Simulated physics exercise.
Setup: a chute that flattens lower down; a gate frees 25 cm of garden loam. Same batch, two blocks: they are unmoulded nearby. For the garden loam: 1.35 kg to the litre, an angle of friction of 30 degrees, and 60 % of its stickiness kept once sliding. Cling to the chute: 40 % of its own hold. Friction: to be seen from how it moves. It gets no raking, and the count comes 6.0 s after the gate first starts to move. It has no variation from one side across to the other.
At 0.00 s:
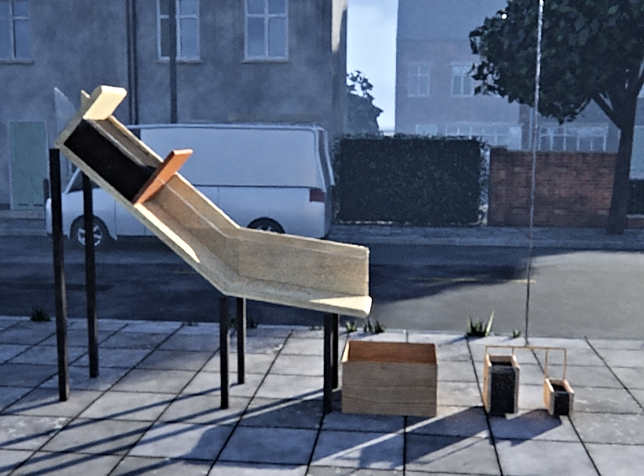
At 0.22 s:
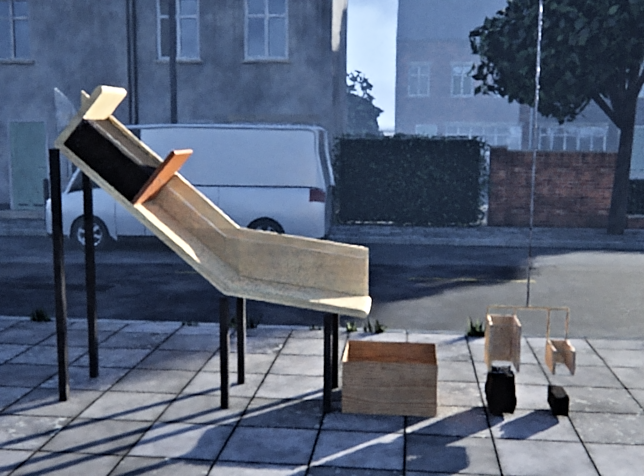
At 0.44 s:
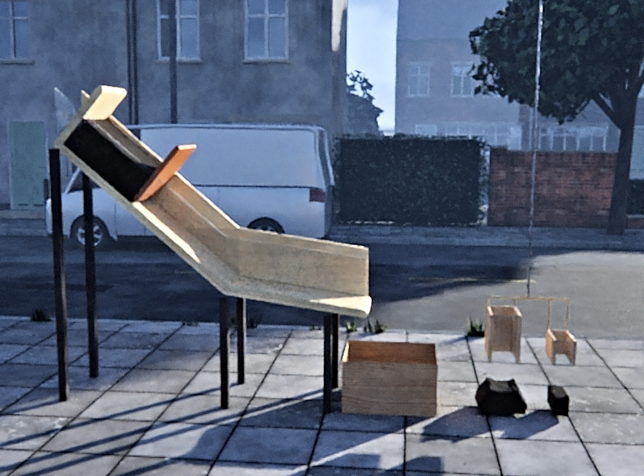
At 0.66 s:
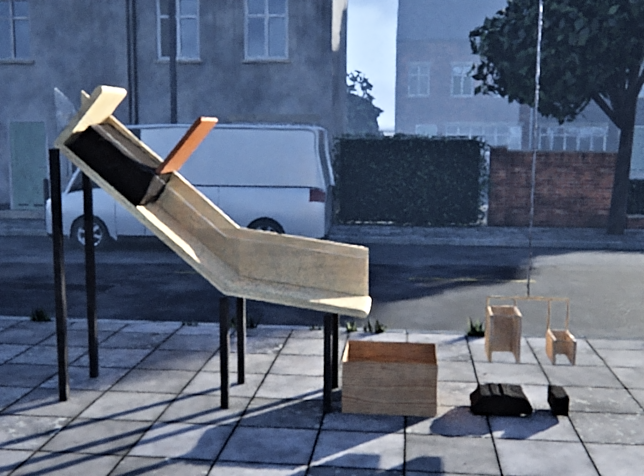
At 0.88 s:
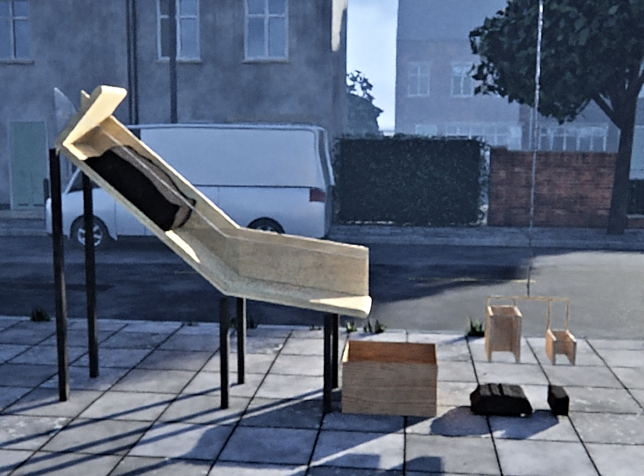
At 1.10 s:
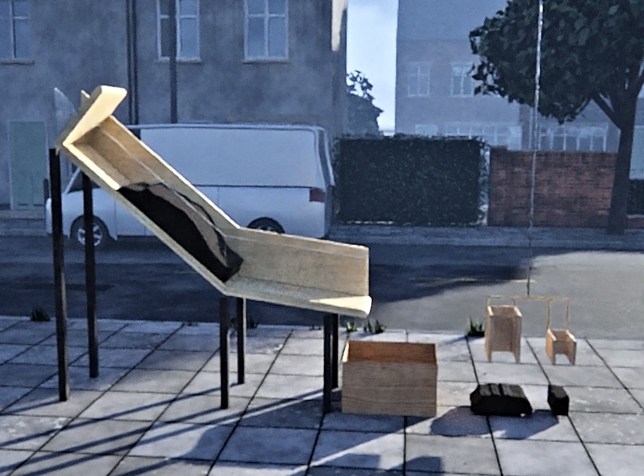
A wooden chute's gate lifts and dark soil slides down it as moulds rise off blocks.
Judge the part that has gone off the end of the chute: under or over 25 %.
My guess puts it north of 25 %.
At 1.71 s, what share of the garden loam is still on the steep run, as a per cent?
Roughly 0 per cent.
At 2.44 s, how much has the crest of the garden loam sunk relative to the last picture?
Roughly 72 centimetres, give or take.
By 1.71 s, none is on the steep run, 96 % on the flatter one and 3 % past the end.
By 2.44 s, none is on the steep run, 27 % on the flatter one and 73 % past the end.
By 3.17 s, none is on the steep run, 23 % on the flatter one and 77 % past the end.
By 3.89 s, none is on the steep run, 23 % on the flatter one and 77 % past the end.
By 6.39 s, at the end, none is on the steep run, 23 % on the flatter one and 77 % past the end.
